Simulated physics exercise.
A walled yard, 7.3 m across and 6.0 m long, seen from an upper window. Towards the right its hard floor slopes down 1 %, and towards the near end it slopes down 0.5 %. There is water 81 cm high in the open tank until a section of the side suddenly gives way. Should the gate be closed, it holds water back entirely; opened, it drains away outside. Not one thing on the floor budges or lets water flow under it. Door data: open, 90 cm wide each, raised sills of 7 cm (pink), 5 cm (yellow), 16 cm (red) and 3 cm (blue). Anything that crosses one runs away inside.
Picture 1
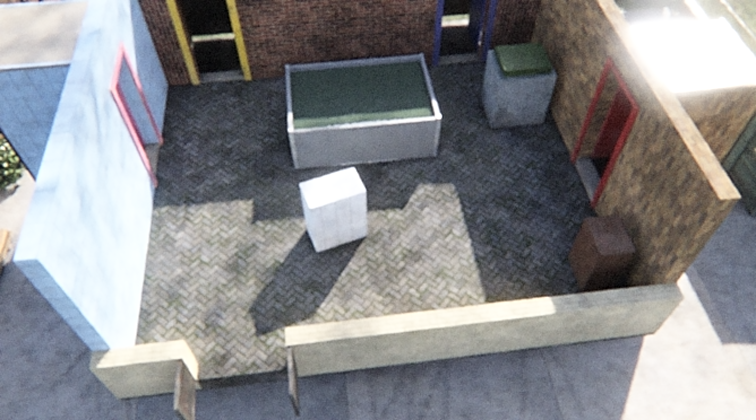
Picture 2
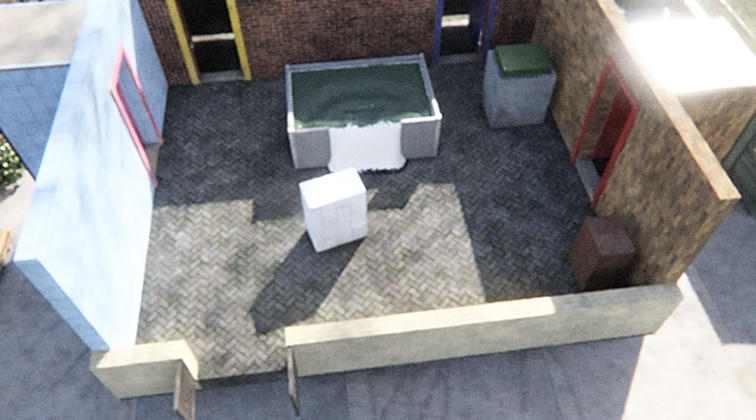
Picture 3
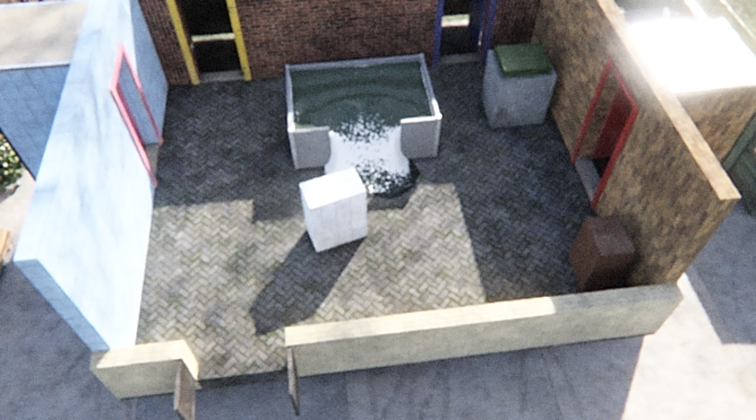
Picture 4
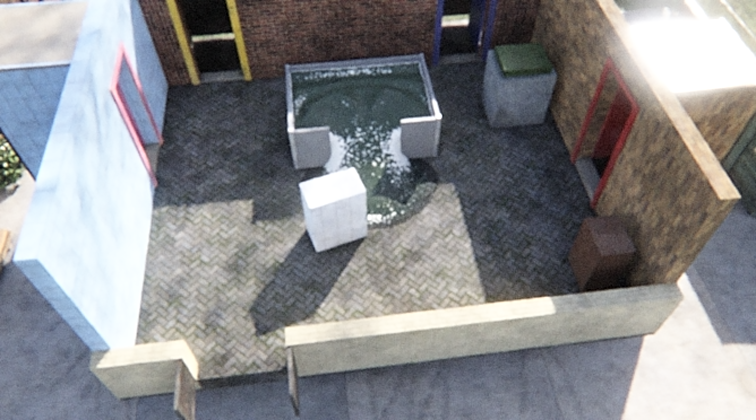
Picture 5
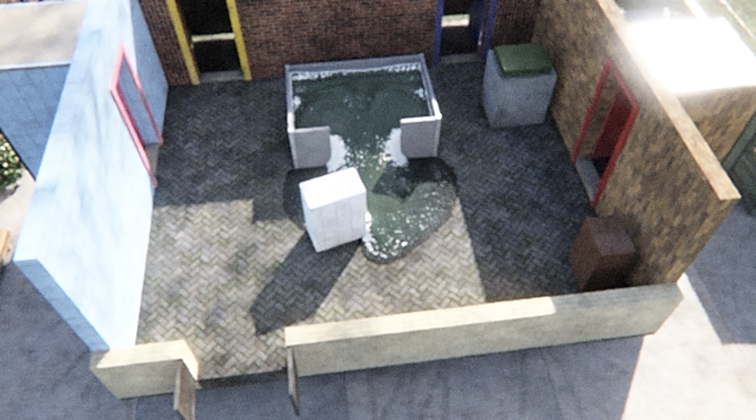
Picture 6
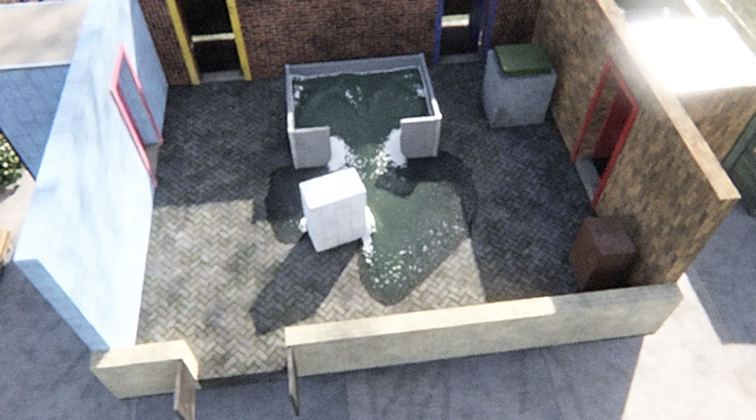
Dark water bursting through the front of an open tank, spreading around a white block and across the walled yard's paving.
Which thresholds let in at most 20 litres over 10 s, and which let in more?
At the end, the pink door will most likely respect the limit. The yellow door will most likely respect the limit. The red door will most likely respect the limit. The blue door will most likely bust the limit.
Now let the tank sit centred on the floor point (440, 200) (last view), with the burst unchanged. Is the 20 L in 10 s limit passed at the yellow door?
Yellow: Too much.
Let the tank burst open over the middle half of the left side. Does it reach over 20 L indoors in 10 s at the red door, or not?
So, red door: Within bounds.
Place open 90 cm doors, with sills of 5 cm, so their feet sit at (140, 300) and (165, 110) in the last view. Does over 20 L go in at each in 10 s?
In turn: Beyond it, short of it.
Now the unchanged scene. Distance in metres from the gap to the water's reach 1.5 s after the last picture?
Distance: Approx. 5.0 m.
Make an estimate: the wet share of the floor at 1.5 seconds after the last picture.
About 50 per cent.
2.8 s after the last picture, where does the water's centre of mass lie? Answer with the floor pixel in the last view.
Centre: Roughly (385, 210) px.
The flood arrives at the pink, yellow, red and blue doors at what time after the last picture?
Doors: Pink 1.6 s / yellow 3.4 s / red 2.2 s / blue 4.5 s.
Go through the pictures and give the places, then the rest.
The first picture shows still water, 81 cm deep, in the open tank at (360, 95).
In the second picture, the front is at a hidden place, 0.7 m from the gap at (366, 149); 0.3 m2 of floor is under water; 81 cm left at the back of the open tank.
In the third picture, the front is at a hidden place, 0.9 m from the gap at (366, 150); 1.0 m2 of floor is under water; 78 cm left at the back of the open tank.
In the fourth picture, water pours out at (366, 151) and has run 1.5 m, to (367, 226); typically 10 cm deep outside, 70 cm at the open tank's back.
In the fifth picture, water pours out at (366, 151) and has run 2.1 m, to (391, 258); typically 8 cm deep outside, 69 cm at the open tank's back.
In the sixth picture, the front is at (394, 299), 2.8 m from the gap at (366, 150); 5.5 m2 of floor is under water; 68 cm left at the back of the open tank.
Then, 0.7 s after the last picture water covers 30 % of the floor and is deepest (46 cm) near (351, 213); pink door not reached, yellow door not reached, red door not reached, blue door not reached.
Then, 1.5 s after the last picture water covers 50 % of the floor and is deepest (61 cm) near (635, 312); pink door not reached, yellow door not reached, red door not reached, blue door not reached.
Then, 2.8 s after the last picture water covers 65 % of the floor and is deepest (40 cm) near (635, 312); pink door 8 cm at the sill, 2 L in, yellow door not reached, red door 8 cm at the sill, 0 L in, blue door not reached.
Then, 5.3 s after the last picture water covers 90 % of the floor and is deepest (21 cm) near (562, 145); pink door 6 cm at the sill, 3 L in, yellow door 6 cm at the sill, 2 L in, red door 12 cm at the sill, 0 L in, blue door 5 cm at the sill, 0 L in.
Then, 9.3 s after the last picture water covers 100 % of the floor and is deepest (13 cm) near (635, 312); pink door 3 cm at the sill, 3 L in, yellow door 6 cm at the sill, 7 L in, red door 11 cm at the sill, 0 L in, blue door 8 cm at the sill, 47 L in.
